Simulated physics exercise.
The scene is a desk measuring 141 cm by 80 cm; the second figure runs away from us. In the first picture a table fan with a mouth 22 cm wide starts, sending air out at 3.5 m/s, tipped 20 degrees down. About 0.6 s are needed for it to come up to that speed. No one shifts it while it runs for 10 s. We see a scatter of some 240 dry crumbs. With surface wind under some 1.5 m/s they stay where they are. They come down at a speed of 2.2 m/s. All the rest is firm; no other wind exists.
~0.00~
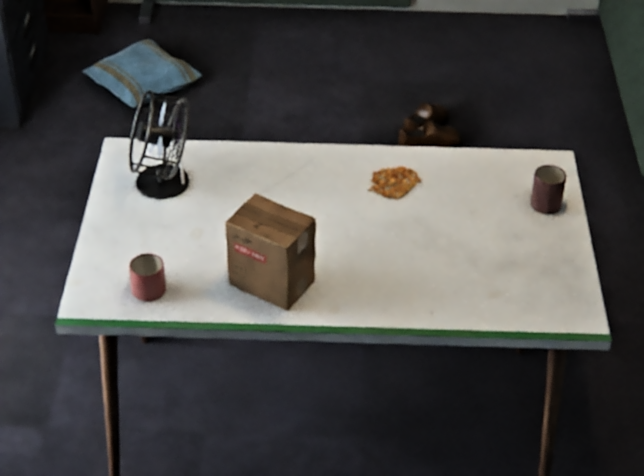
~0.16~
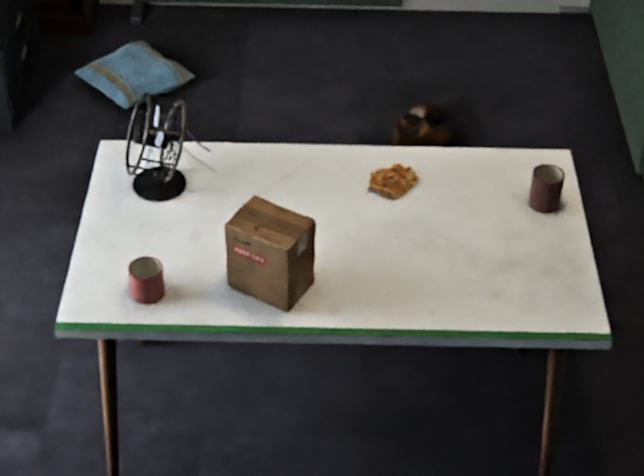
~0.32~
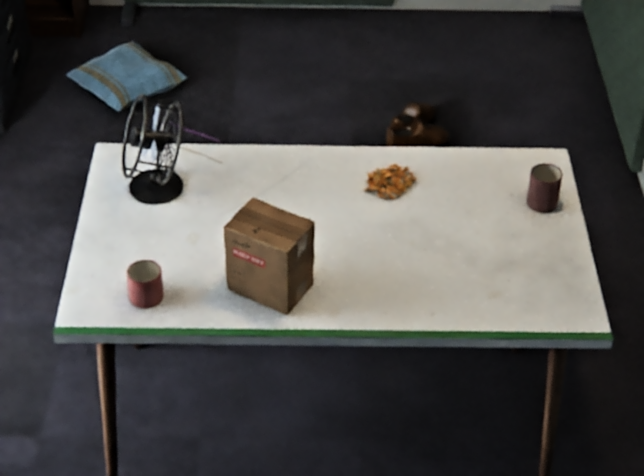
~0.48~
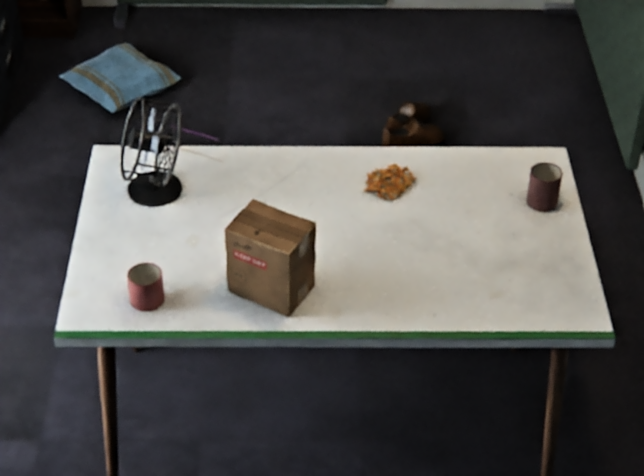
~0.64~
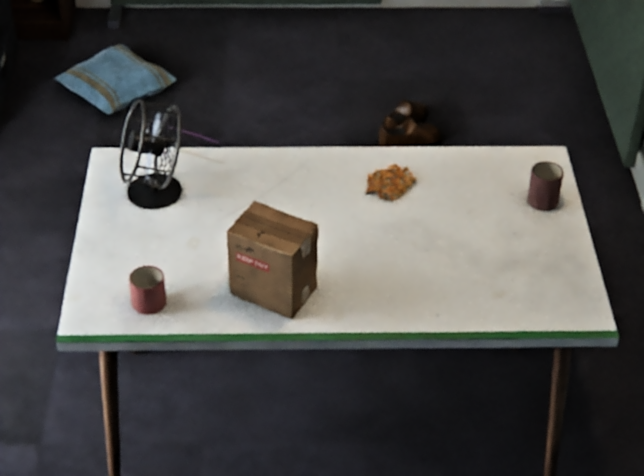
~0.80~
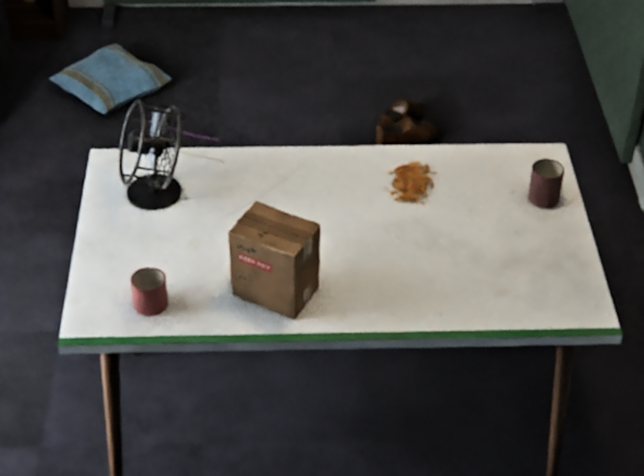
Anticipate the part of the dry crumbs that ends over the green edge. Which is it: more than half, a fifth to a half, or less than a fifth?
My guess: Less than a fifth.
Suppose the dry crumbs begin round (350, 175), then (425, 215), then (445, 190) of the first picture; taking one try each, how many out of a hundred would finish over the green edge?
First try near 0 %, second near 0 %, third near 0 %.
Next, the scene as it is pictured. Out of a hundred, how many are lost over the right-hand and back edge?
Roughly 90 per cent at the right-hand edge and 3 per cent at the back edge.
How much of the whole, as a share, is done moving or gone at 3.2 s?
Estimated share: Near 90 %.
After 2.0 s, 0 % are over the green edge; 90 % have settled or left.
After 3.2 s, 0 % are over the green edge; 94 % have settled or left.
After 5.5 s, 0 % are over the green edge; 98 % have settled or left.
After 10.0 s, at the end, 0 % are over the green edge.
